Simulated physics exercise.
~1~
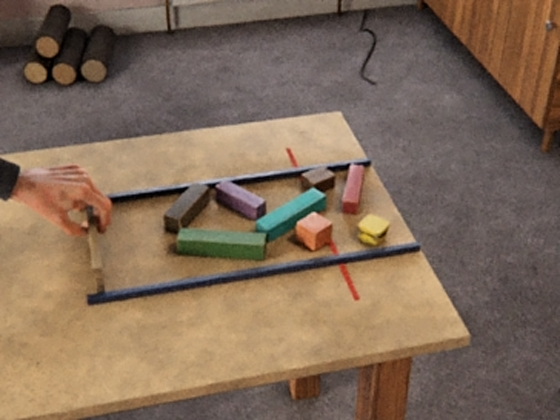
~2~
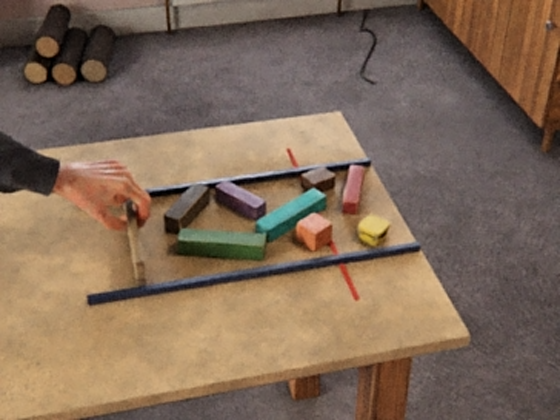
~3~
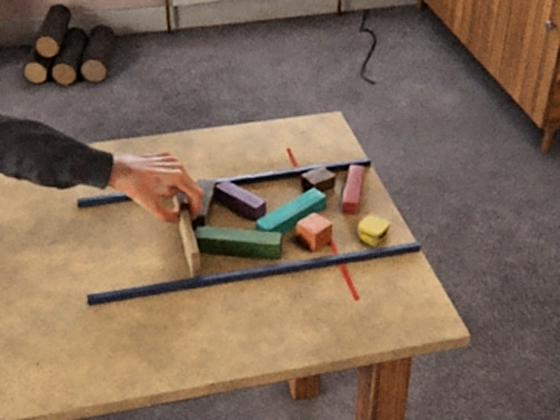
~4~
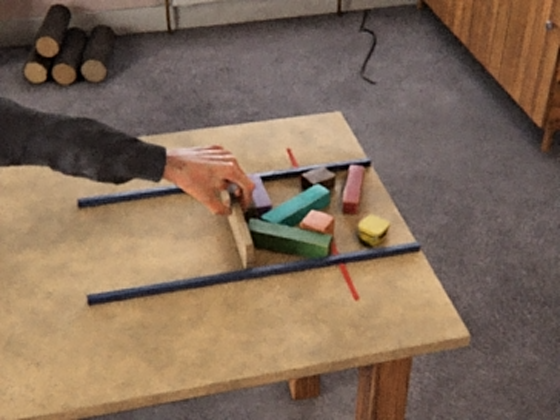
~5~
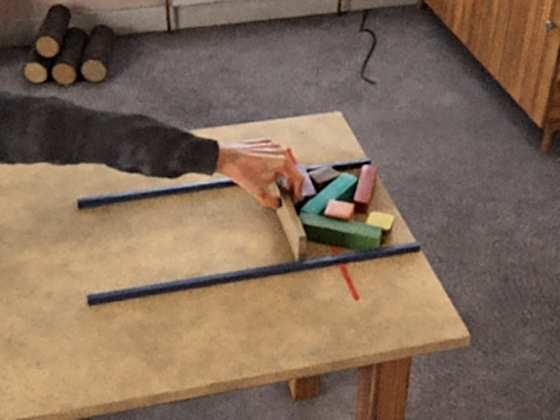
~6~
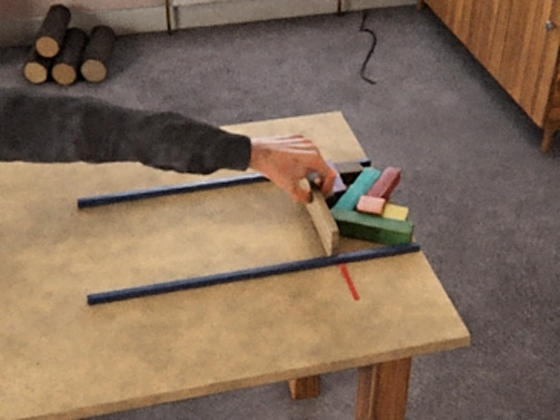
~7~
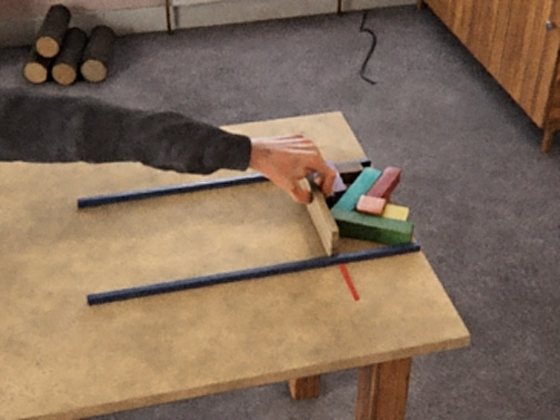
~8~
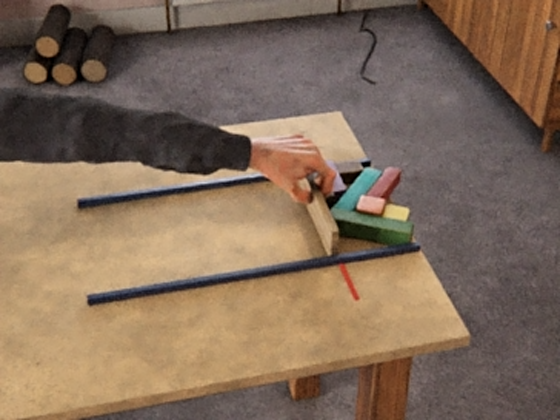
A hand slid an upright wooden board rightward between two dark rails on a table, gathering the scattered colored blocks and sticks into a cluster near the right edge, then stopped and held still, with none of them falling off.
